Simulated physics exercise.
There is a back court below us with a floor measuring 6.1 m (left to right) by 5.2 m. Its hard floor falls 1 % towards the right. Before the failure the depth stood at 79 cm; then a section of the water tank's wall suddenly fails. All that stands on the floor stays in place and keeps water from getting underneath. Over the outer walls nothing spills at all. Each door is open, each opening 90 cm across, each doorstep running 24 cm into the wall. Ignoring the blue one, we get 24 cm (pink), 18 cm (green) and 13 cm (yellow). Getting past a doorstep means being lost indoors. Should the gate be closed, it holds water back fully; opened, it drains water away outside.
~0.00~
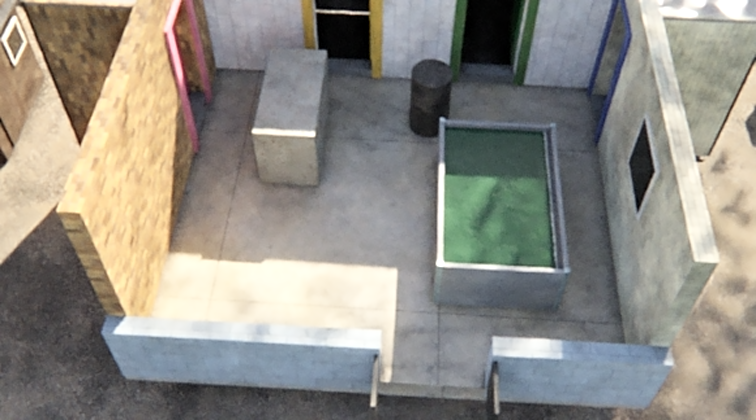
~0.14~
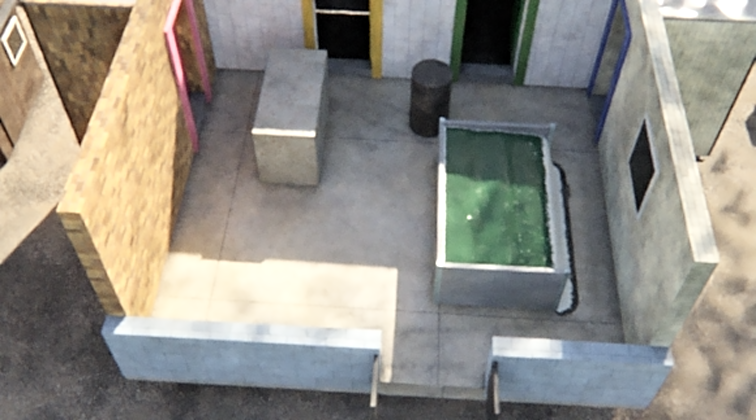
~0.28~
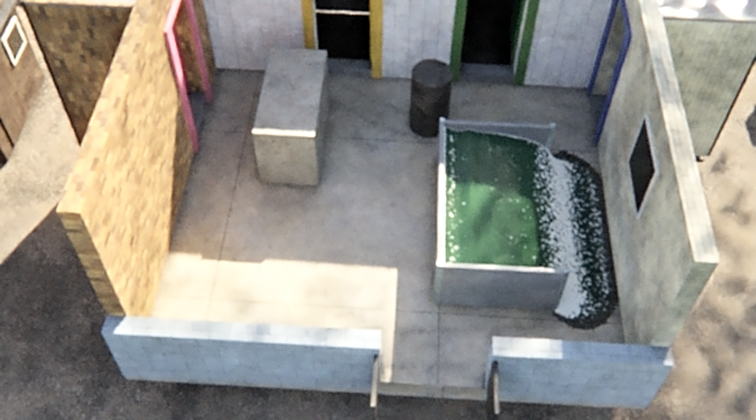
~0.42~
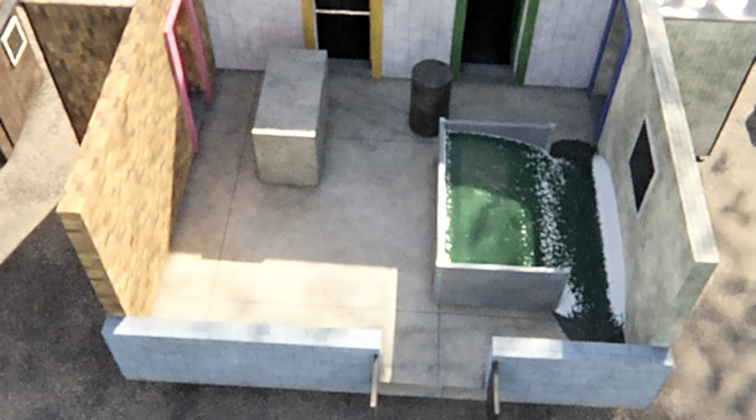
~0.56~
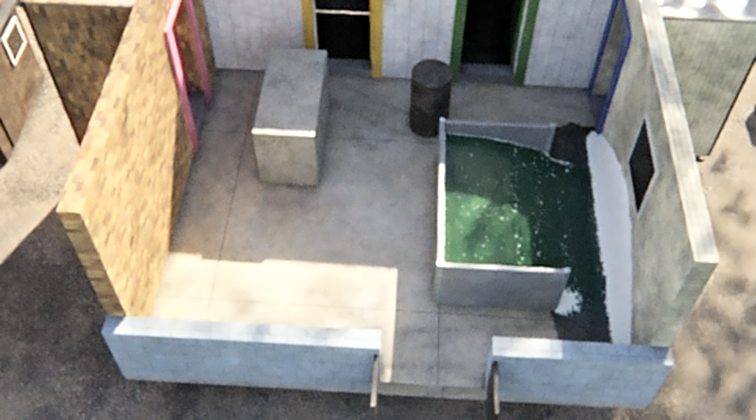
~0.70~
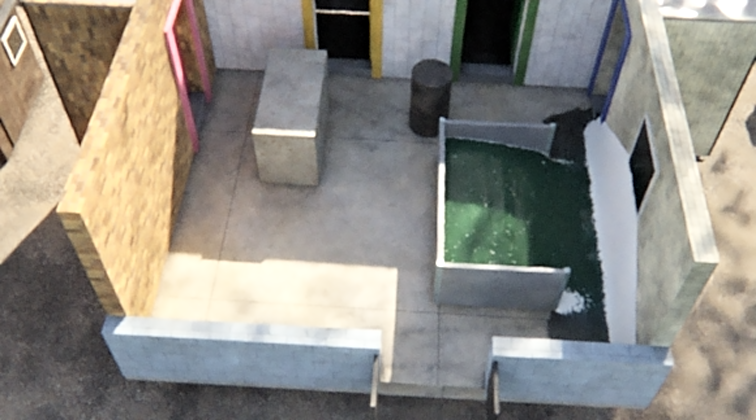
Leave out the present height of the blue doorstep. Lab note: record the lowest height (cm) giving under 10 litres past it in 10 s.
Lowest height: 27 cm.
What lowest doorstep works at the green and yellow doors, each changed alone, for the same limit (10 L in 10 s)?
About 14.5 cm at green and about 8.0 cm at yellow.
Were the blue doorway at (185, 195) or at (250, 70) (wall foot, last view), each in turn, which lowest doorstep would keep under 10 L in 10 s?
About 10.5 cm for the first and 14.5 cm for the second.
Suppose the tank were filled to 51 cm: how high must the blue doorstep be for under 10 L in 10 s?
You'd need a step of close to 16 cm.
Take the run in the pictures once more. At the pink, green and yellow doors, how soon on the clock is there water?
Pink = 3.6 s, green = 1.4 s, yellow = 2.2 s.
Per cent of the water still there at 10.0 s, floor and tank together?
Around 84 in a hundred parts remain.
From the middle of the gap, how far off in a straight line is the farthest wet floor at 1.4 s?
Near 3.0 metres, give or take.
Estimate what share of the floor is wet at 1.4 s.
Roughly 20 percent of the floor.
After 1.4 s water covers 20 % of the floor, deepest (62 cm) near (617, 365); 15 cm at the blue door, 8 litres in over its 6 cm doorstep.
After 3.0 s water covers 65 % of the floor, deepest (24 cm) near (604, 270); 17 cm at the blue door, 89 litres in over its 6 cm doorstep.
After 10.0 s water covers 95 % of the floor, deepest (12 cm) near (370, 82); 11 cm at the blue door, 256 litres in over its 6 cm doorstep.
At the blue door as built, the water arrived by 0.7 s and peaked near 22 cm at 2.2 s.
Run again over the same 10 s with other heights there, 13 litres in over 25 cm, 7 litres over 29 cm. The limit of 10 litres is kept from about 27 cm up.
